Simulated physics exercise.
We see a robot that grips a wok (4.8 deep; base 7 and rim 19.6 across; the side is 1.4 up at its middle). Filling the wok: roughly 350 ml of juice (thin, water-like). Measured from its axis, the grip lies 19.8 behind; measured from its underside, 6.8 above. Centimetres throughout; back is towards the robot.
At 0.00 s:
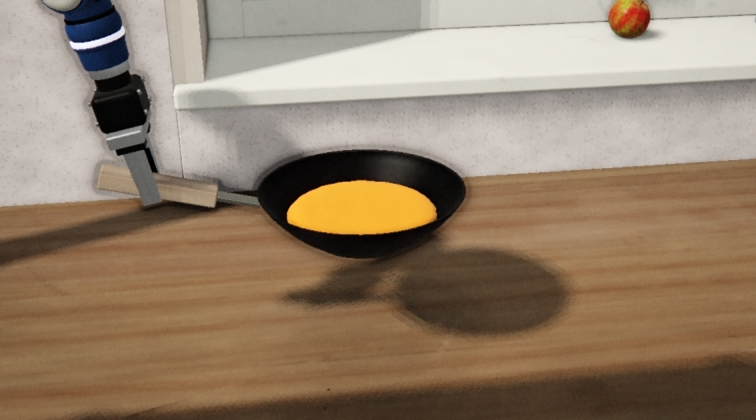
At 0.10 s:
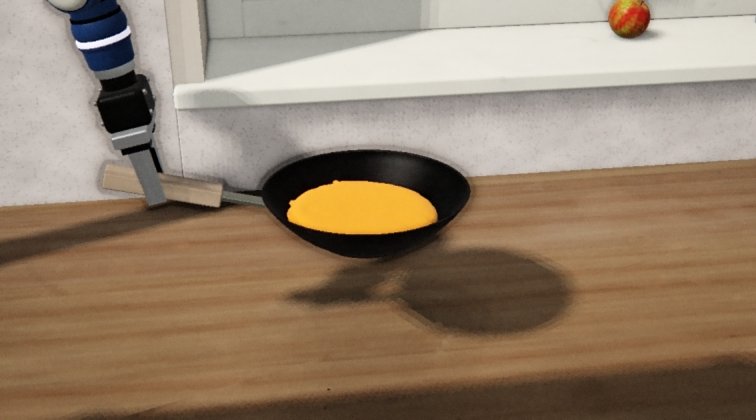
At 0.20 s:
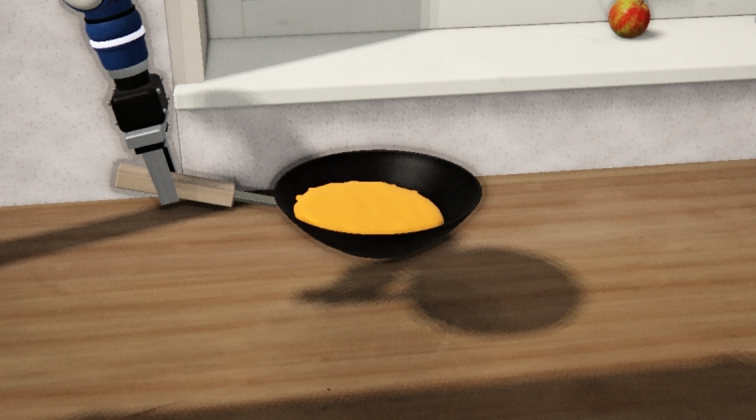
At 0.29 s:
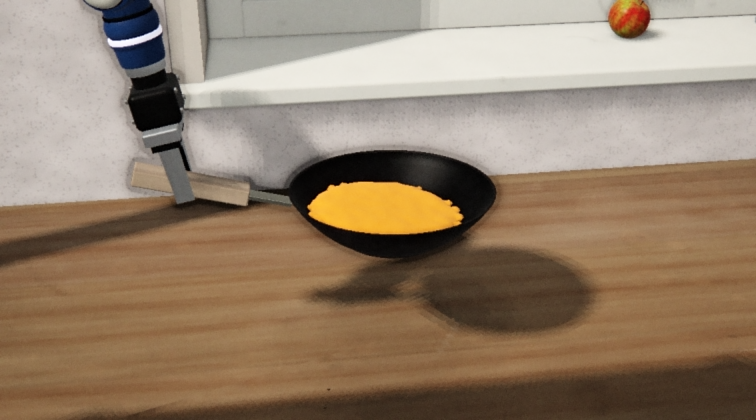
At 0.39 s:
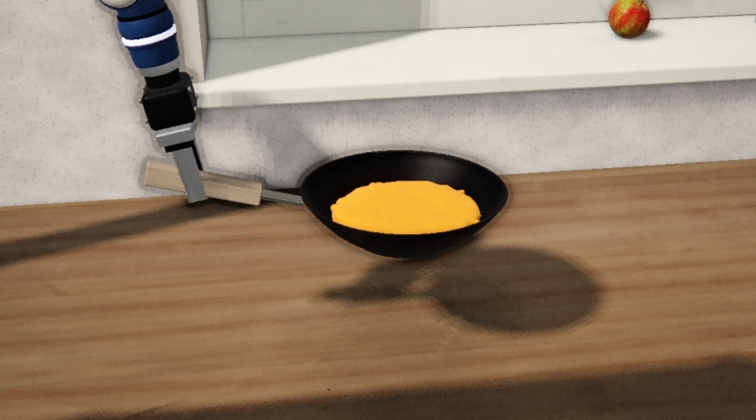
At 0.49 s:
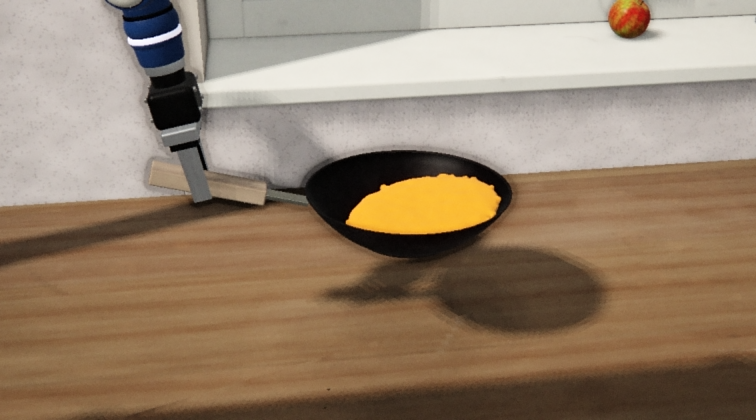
Bright orange juice rippled in a black wok as a robot arm gripping the wooden handle slid it a short way right above a wooden counter, the juice lagging left before shifting toward the right side.
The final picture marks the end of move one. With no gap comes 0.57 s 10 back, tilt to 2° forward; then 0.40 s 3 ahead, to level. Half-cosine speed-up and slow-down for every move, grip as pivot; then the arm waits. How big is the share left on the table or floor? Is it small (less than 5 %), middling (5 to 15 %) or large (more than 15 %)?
It is small.
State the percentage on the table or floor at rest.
It comes to about 2 percent.
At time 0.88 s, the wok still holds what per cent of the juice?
100 per cent or thereabouts.
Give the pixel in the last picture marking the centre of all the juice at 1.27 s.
Centre pixel approx. (332, 223).
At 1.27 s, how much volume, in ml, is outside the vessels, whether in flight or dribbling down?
Estimate: Some 0 ml.
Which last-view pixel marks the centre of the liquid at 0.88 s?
It sits close to pixel (318, 226).
By 0.88 s, tilted 2° forward, liquid up to 16 above the table; 350 ml in the wok.
By 1.27 s, level, liquid up to 16 above the table; 350 ml in the wok, 5 ml on the table or floor.
By 1.66 s, level, liquid up to 16 above the table; 350 ml in the wok, 5 ml on the table or floor.
By 2.46 s, level, liquid up to 16 above the table; 350 ml in the wok, 5 ml on the table or floor.
Final state, 350 ml in the wok, 5 ml on the table or floor. That is 2 % on the table or floor.
